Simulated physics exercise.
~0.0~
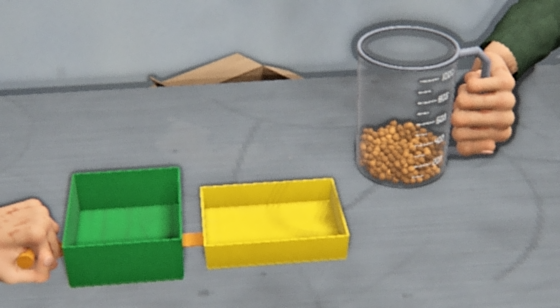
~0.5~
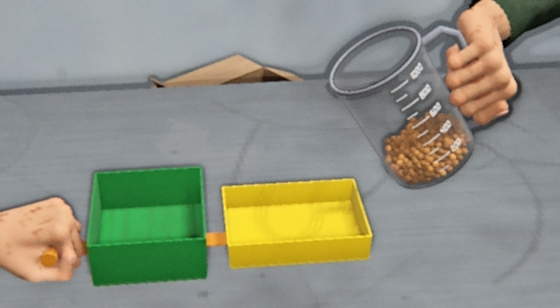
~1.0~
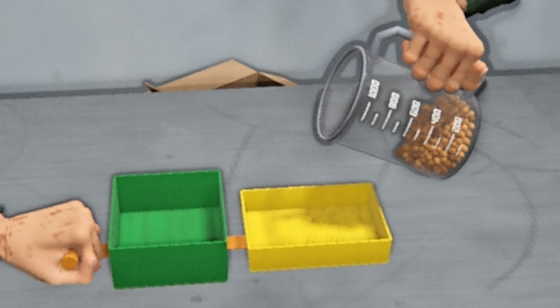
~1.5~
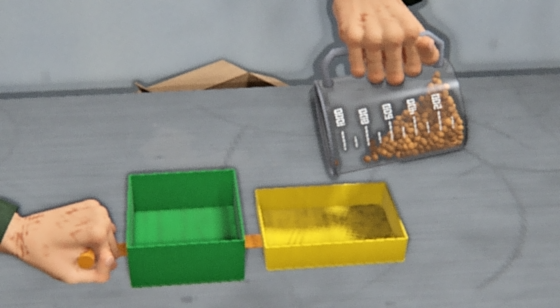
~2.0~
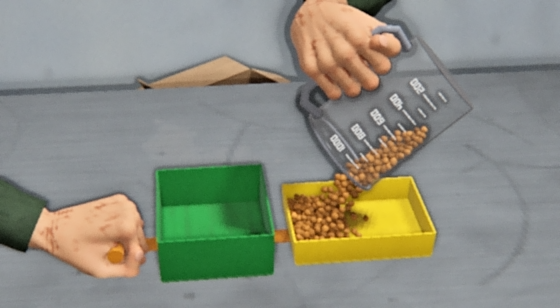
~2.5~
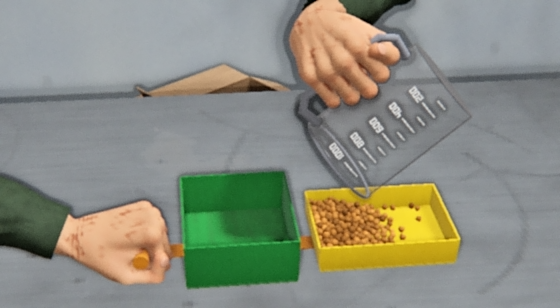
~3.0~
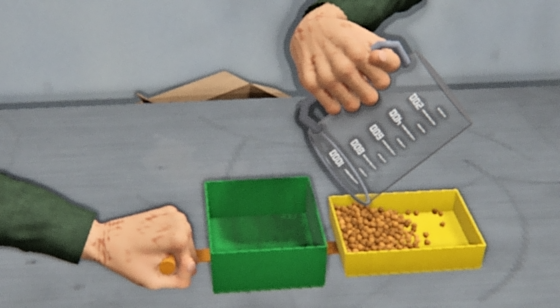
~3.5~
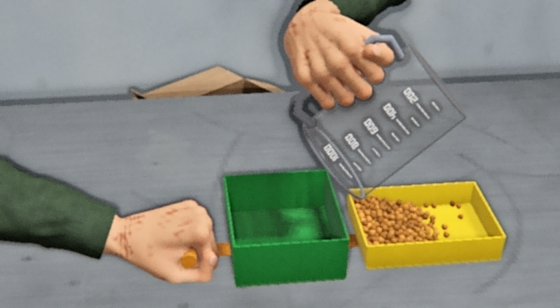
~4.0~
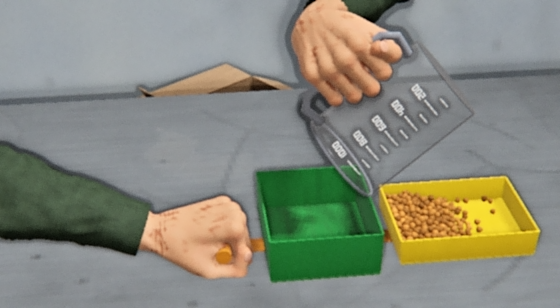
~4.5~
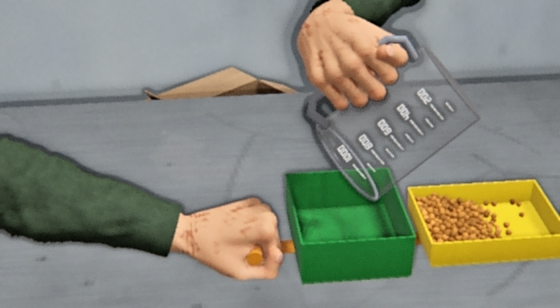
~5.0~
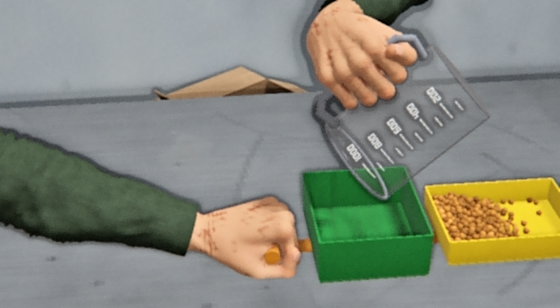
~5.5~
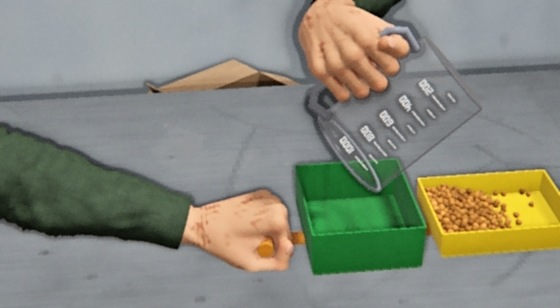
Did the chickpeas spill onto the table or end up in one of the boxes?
They ended up in one of the boxes. All of them landed in the yellow one, leaving the green box empty and none on the table.
